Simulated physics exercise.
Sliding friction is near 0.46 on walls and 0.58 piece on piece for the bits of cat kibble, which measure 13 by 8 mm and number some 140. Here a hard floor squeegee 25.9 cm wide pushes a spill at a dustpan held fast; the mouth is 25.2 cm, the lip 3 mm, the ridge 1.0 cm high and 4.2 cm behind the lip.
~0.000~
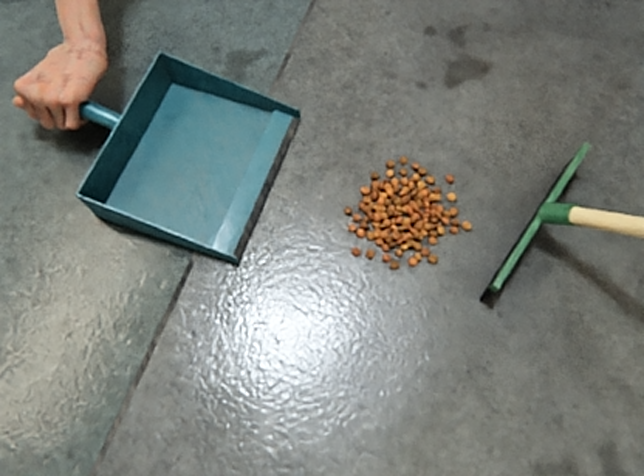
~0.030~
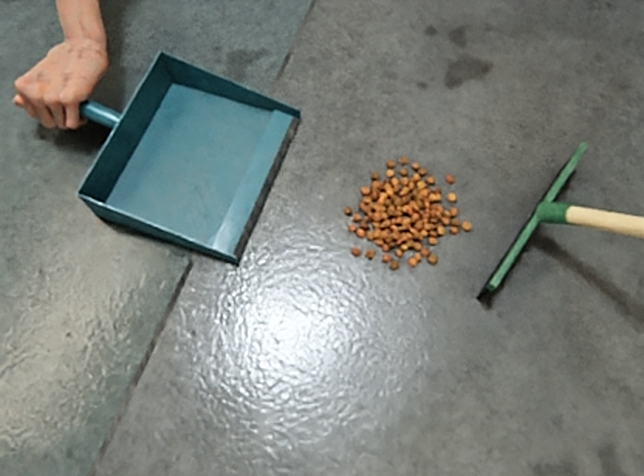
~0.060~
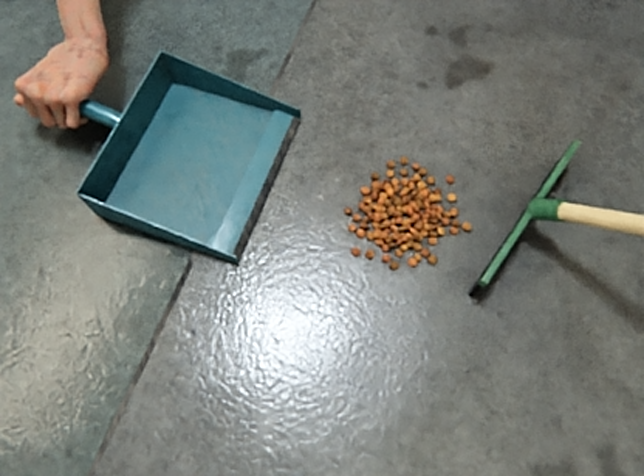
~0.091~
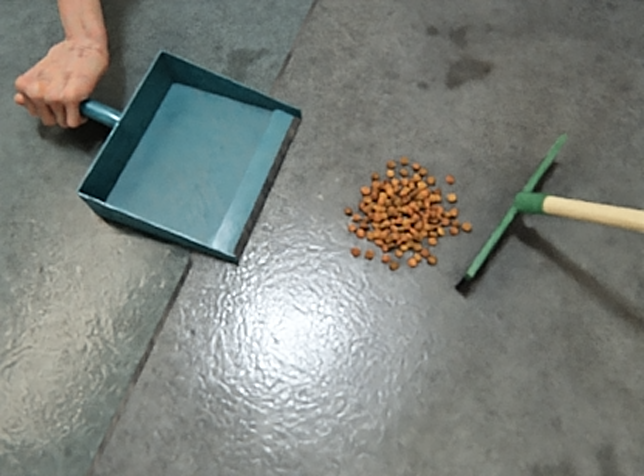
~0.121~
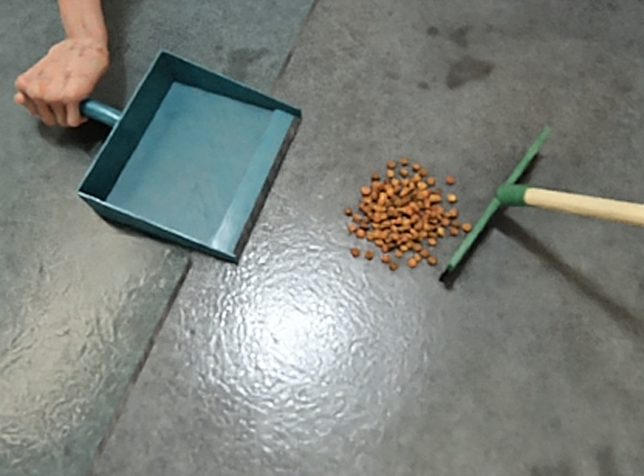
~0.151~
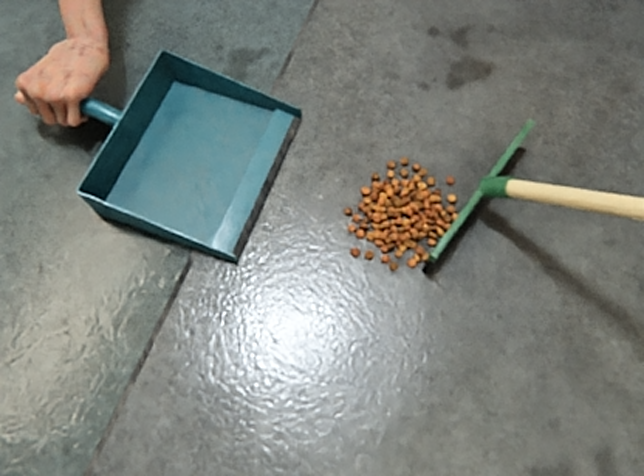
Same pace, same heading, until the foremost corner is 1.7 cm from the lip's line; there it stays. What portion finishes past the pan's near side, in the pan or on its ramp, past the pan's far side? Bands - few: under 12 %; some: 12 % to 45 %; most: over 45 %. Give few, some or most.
Near side: Few, pan: Some, far side: Some.
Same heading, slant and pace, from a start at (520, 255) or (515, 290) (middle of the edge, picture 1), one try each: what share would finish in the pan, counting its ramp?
Close to 20 in a hundred, then close to 10 in a hundred.
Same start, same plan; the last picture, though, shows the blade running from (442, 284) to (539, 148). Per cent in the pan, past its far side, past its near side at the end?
Per cent by place - pan 0, far side 5, near side 0.
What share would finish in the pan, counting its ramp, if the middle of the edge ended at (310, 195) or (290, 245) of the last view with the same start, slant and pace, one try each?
First try around 10 %, second try around 0 %.
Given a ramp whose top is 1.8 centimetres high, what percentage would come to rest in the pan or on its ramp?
Something like 15 per cent, ramp included.
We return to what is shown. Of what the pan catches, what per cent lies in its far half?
Roughly 90 percent.
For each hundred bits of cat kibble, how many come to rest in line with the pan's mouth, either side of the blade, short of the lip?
I'd put it near 60 per cent.
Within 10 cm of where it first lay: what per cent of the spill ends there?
It comes to near 5 percent.
After 0.30 s, middle of the blade 16 cm from the lip; 0 % over the lip, far side 5 %, near side 0 %.
Then, at 0.40 s, middle of the blade 8 cm from the lip; 0 % over the lip, far side 15 %, near side 0 %.
After 0.63 s, middle of the blade 6 cm from the lip; 20 % over the lip, far side 20 %, near side 0 %.
By 1.2 s all is still; near side 0 %, pan 20 %, far side 20 %, in front of the lip or behind the blade 60 %.
